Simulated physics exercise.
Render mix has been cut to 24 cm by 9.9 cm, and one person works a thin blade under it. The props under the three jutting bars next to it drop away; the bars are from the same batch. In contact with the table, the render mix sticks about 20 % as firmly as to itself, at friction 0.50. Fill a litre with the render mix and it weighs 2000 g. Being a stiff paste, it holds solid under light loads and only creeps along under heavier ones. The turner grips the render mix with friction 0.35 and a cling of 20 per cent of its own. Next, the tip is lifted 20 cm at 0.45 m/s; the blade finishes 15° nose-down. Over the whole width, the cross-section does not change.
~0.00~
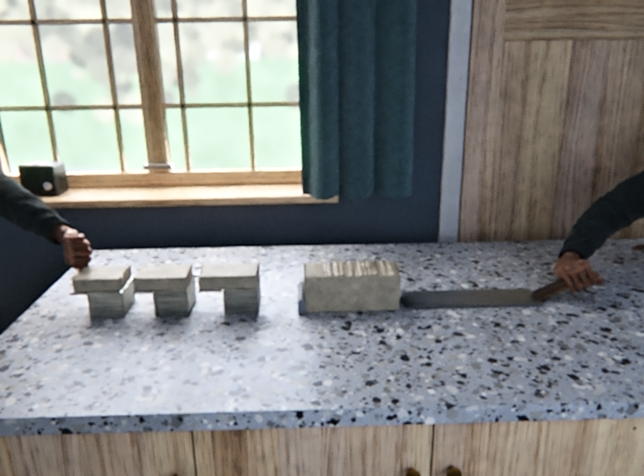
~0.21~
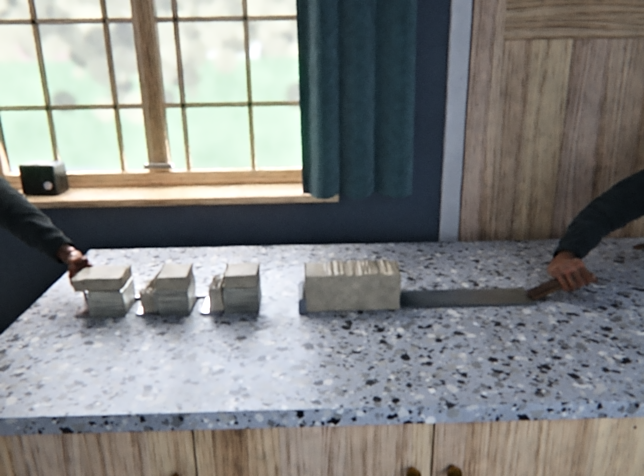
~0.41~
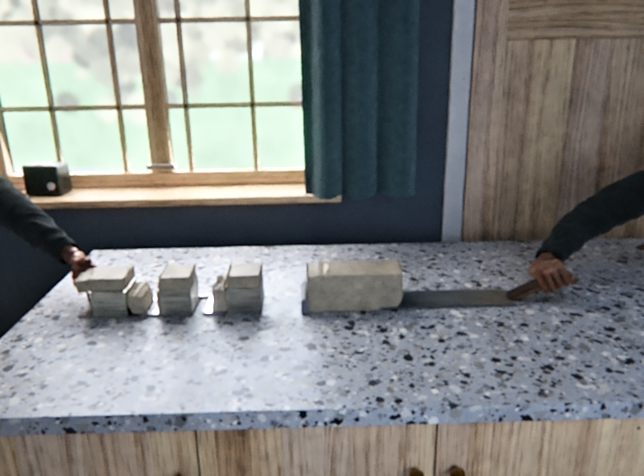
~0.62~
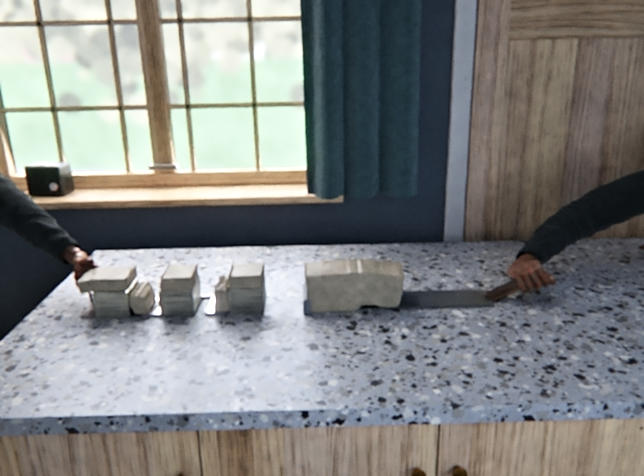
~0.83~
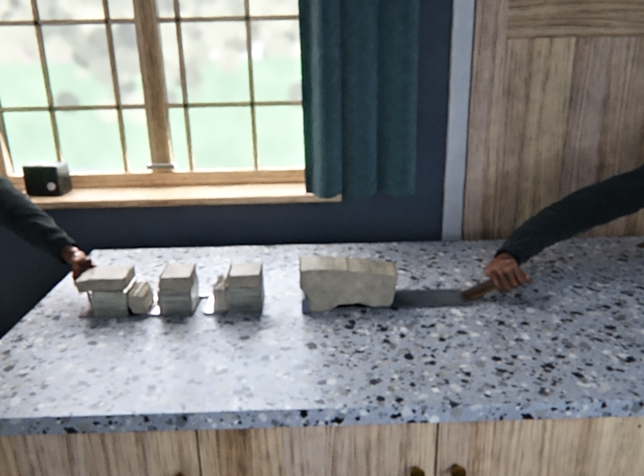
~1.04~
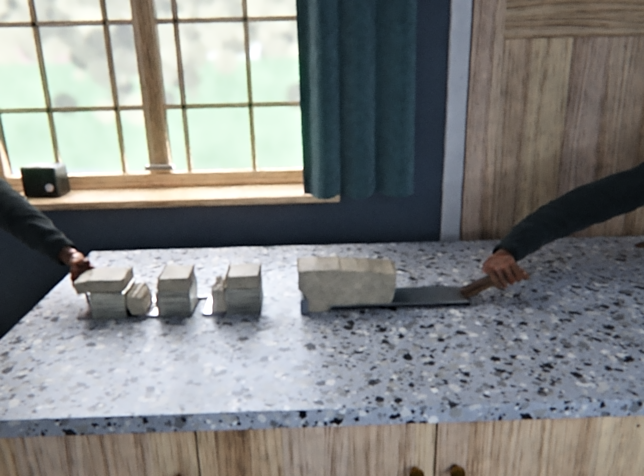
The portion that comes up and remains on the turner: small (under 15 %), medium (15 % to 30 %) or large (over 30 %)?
It should be on the big side: More than 30 %.
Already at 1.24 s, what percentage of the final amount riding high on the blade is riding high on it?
Around 80 out of 100.
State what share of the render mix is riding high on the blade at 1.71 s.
Roughly 55 per cent.
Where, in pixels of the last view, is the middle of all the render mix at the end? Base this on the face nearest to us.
It sits close to (338, 246) in the last view.
By 1.24 s, the tip is 9.5 cm up.
By 1.47 s, the tip is 19 cm up.
By 1.71 s, the tip is 20 cm up and 56 % is riding high on the blade.
By 1.94 s, the tip is 20 cm up and 55 % is riding high on the blade.
By 2.04 s, at the end, the tip is 20 cm up and 55 % is riding high on the blade.
